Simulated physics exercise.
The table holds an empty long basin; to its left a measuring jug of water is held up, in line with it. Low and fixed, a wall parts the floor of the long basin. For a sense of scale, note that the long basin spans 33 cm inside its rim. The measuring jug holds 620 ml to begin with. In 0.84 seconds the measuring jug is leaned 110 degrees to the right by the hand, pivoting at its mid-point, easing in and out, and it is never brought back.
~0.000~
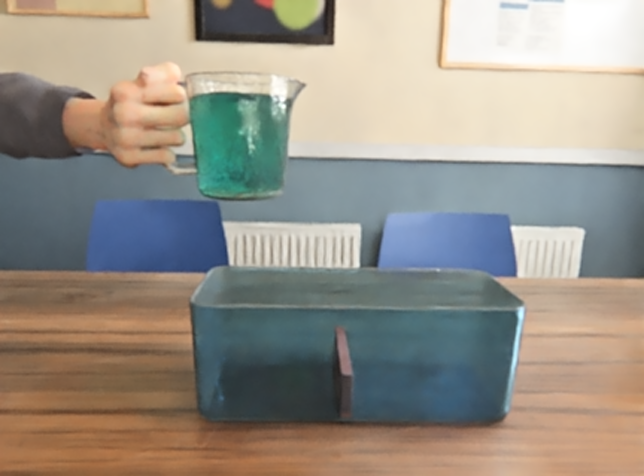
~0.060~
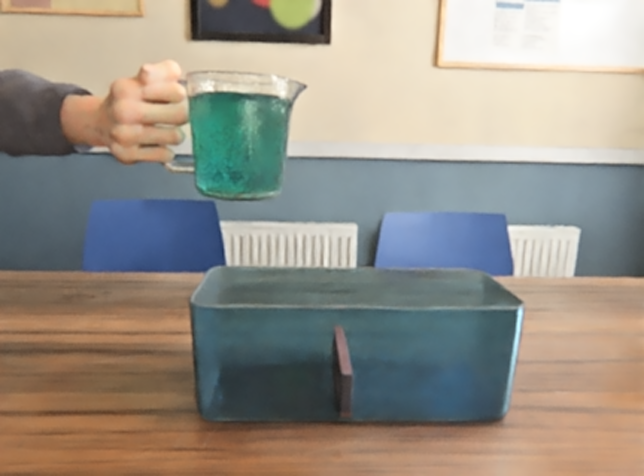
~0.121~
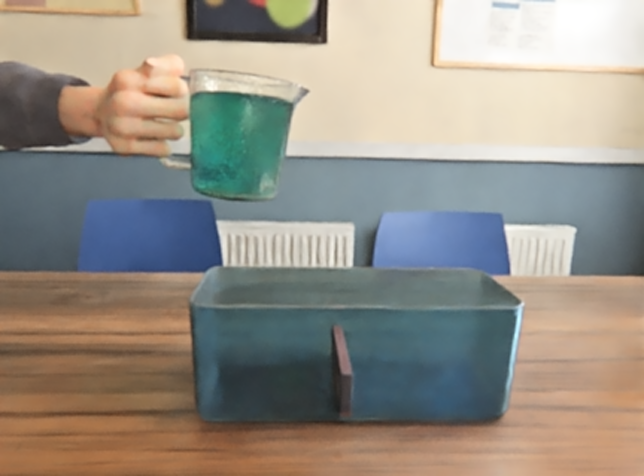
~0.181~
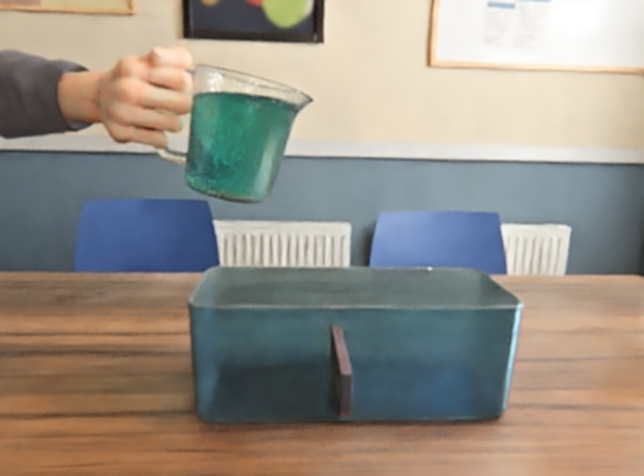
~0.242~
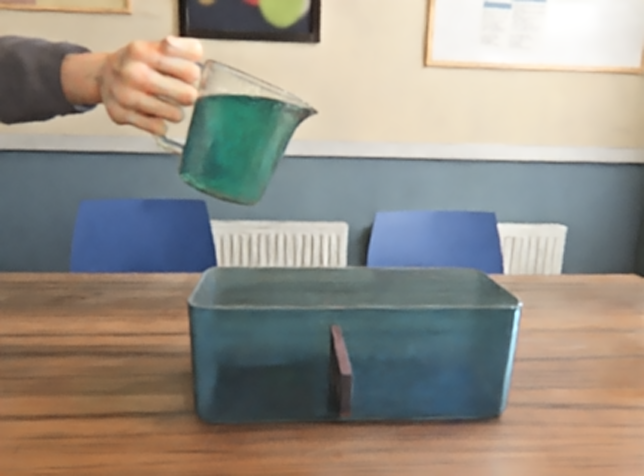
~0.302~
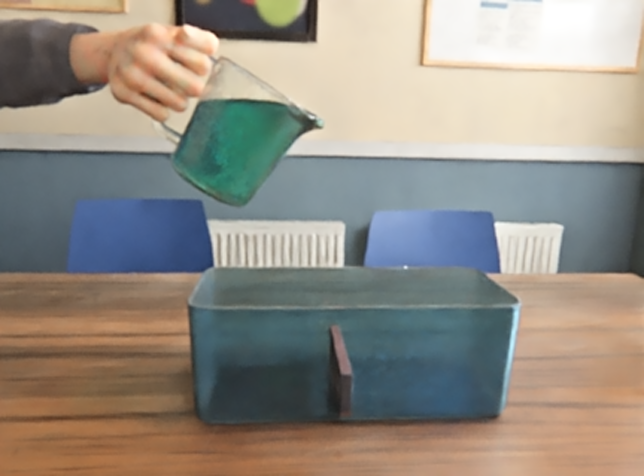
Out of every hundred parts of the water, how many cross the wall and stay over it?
About 85 in every hundred.
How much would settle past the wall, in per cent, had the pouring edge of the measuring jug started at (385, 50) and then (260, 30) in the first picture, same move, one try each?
About 90 %, then about 30 %.
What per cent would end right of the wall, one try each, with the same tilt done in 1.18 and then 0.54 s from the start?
Respectively 85 and 80 %.
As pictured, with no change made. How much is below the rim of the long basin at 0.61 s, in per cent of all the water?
Estimate - around 18 in a hundred parts.
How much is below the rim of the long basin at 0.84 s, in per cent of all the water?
I'd say roughly 78 in a hundred of it.
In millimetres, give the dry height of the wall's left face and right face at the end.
I'd say some 44 mm on the left and some 24 mm on the right.
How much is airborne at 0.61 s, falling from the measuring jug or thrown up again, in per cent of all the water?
Close to 28 per cent, I'd say.
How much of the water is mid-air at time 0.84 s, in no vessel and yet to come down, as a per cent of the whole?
Near 14 per cent, I'd say.
After 0.61 s the tilt is 91° and 54 per cent is still to pour, 0 is left of the wall and 19 right of it.
After 0.84 s the tilt is 110° and 9 per cent is still to pour, 6 is left of the wall and 72 right of it.
After 1.08 s the tilt is 110° and 0 per cent is still to pour, 13 is left of the wall and 85 right of it.
After 1.34 s the tilt is 110° and 0 per cent is still to pour, 14 is left of the wall and 85 right of it.
In the end 14 per cent lies left of the wall, 85 right of it and 1 outside.
